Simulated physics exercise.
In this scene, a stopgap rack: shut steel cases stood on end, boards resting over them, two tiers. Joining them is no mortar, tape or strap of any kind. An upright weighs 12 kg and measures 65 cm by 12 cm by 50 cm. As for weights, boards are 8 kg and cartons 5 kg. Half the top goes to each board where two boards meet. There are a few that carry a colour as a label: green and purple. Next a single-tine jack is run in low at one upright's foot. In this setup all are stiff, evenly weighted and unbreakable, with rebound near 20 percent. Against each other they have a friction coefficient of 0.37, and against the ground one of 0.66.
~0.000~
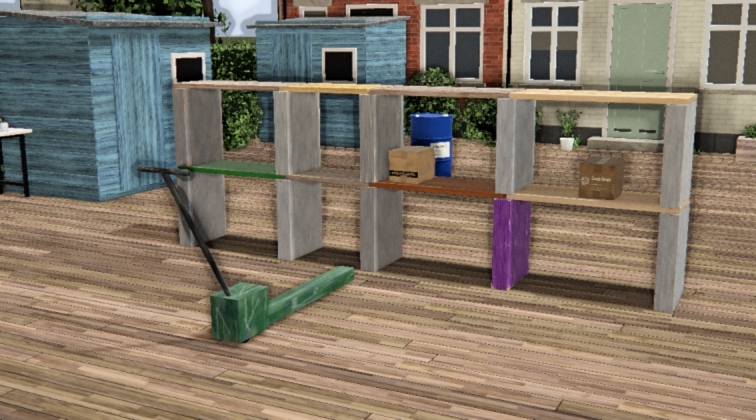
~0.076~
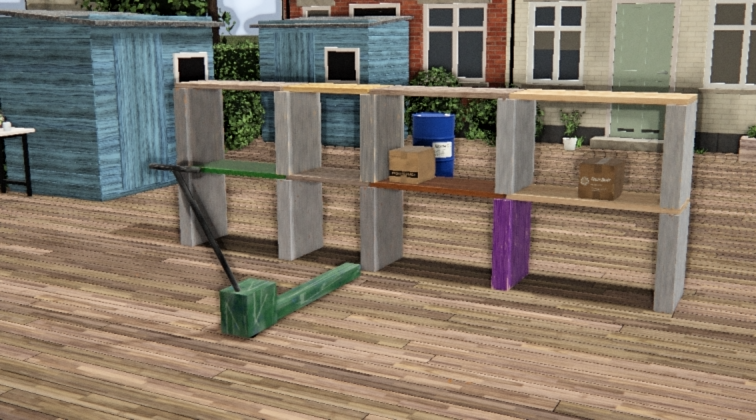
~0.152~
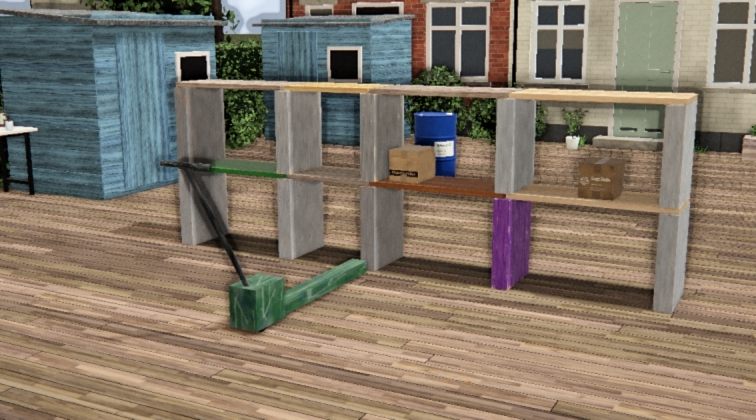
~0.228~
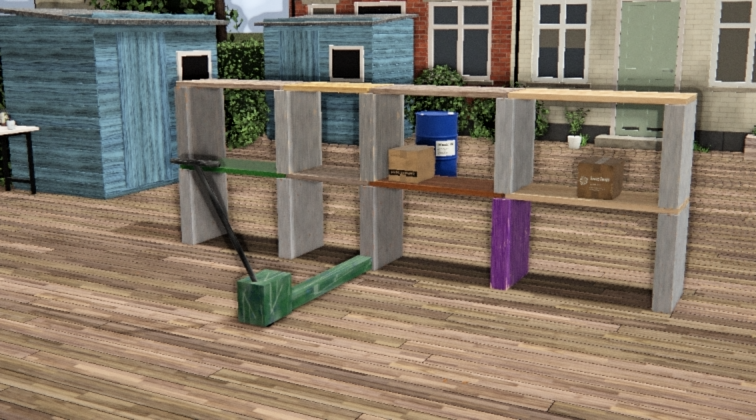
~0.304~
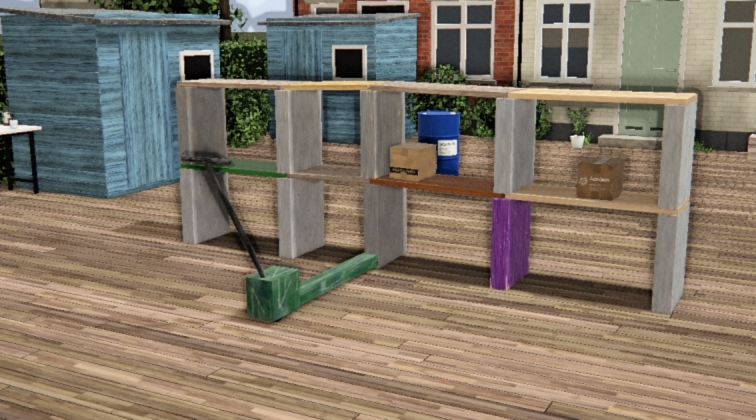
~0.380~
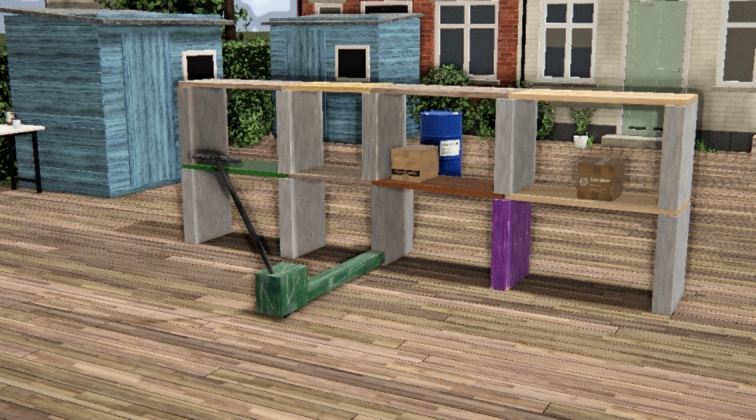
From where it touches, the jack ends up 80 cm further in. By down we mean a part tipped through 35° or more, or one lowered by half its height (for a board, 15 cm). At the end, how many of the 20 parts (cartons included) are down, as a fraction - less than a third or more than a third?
I would say over a third of them.
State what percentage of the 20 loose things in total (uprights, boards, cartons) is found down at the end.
Around 65 percent of that group.
After 1.08 s, 6 of the 20 pieces down.
After 2.50 s, 8 of the 20 pieces down; green board 35 cm from its place.
In the end (4.3 s), 13 of the 20 pieces down; purple upright unmoved; green board 53 cm lower. That is 65 per cent. From the last view, middles, purple upright near (512, 238), green board near (177, 218).
